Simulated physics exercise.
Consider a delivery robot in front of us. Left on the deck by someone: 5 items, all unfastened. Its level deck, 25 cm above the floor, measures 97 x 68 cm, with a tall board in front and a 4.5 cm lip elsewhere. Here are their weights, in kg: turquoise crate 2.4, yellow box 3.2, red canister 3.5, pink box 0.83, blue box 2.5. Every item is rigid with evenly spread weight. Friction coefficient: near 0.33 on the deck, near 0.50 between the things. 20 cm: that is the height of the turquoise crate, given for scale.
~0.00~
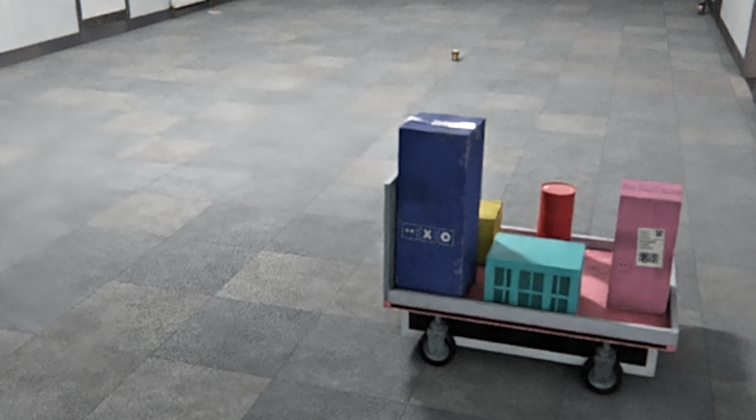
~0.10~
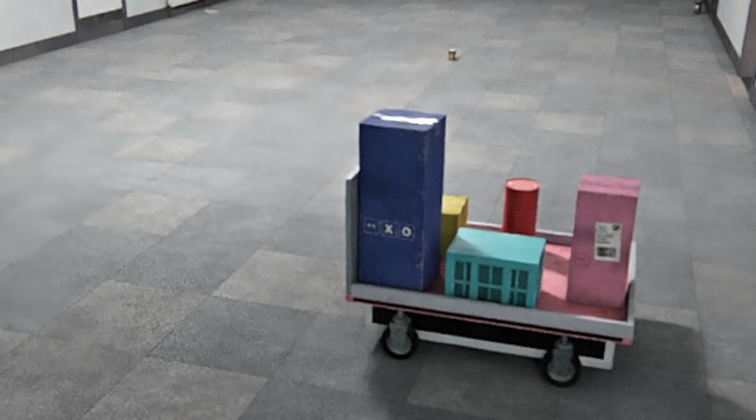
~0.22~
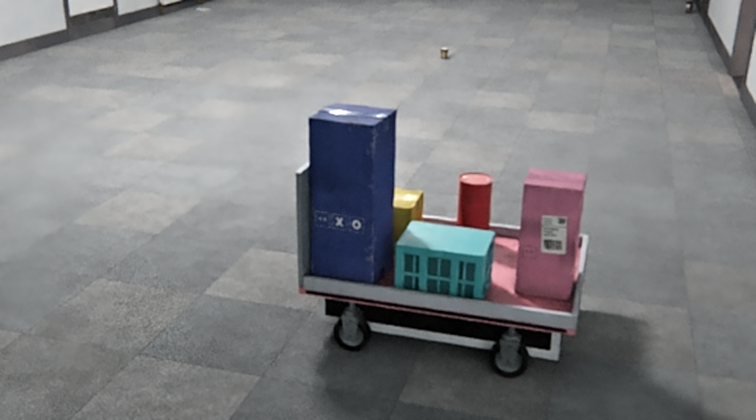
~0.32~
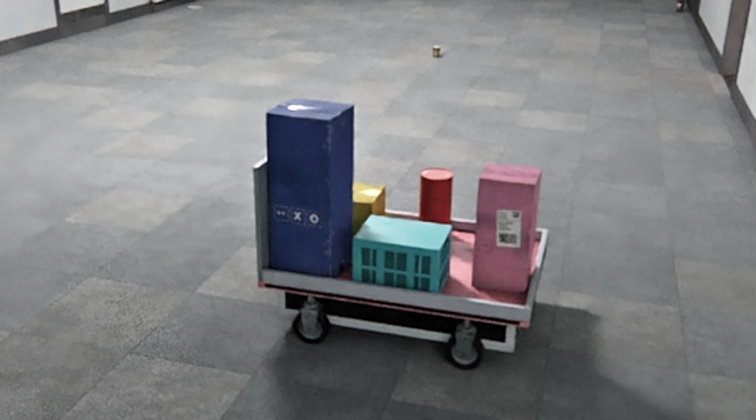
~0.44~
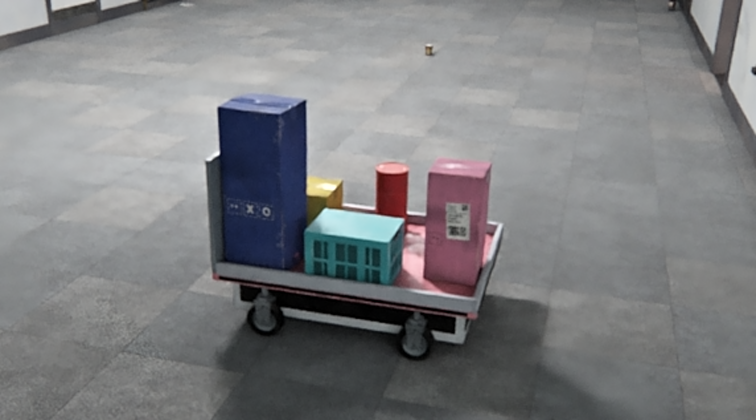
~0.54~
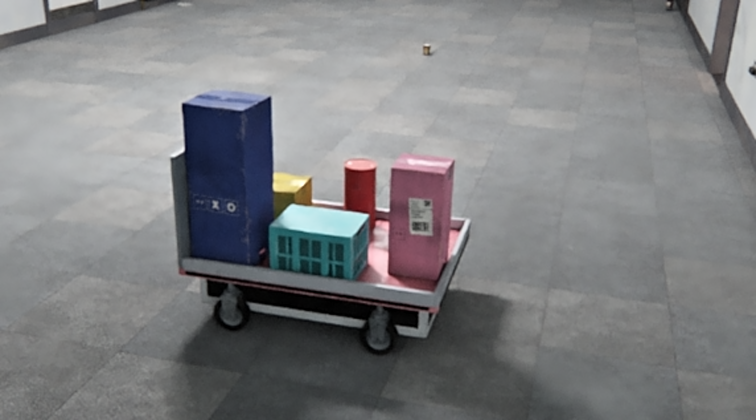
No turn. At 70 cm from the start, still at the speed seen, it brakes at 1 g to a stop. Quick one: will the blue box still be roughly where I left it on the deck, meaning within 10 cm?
Yes, it will.
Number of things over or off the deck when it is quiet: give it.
The count is 0.
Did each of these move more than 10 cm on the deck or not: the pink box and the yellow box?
Pink box: Is displaced. Yellow box: Remains in place.
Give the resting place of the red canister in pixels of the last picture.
Near (308, 189).
By 0.64 s, cart 78 cm along; blue box 2 cm from its spot near (209, 177); pink box 3 cm from its spot; red canister 3 cm from its spot.
By 0.74 s, cart 79 cm along, stopped; blue box 2 cm from its spot near (208, 177); pink box 11 cm from its spot; red canister 11 cm from its spot.
By 0.84 s, cart 79 cm along, stopped; blue box 2 cm from its spot near (208, 177); pink box 16 cm from its spot; red canister 16 cm from its spot.
When it is over (1.3 s), not toppled but over 10 cm from the start, red canister and pink box; the other 3 within 10 cm of the start. In the last view, blue box near (208, 177).
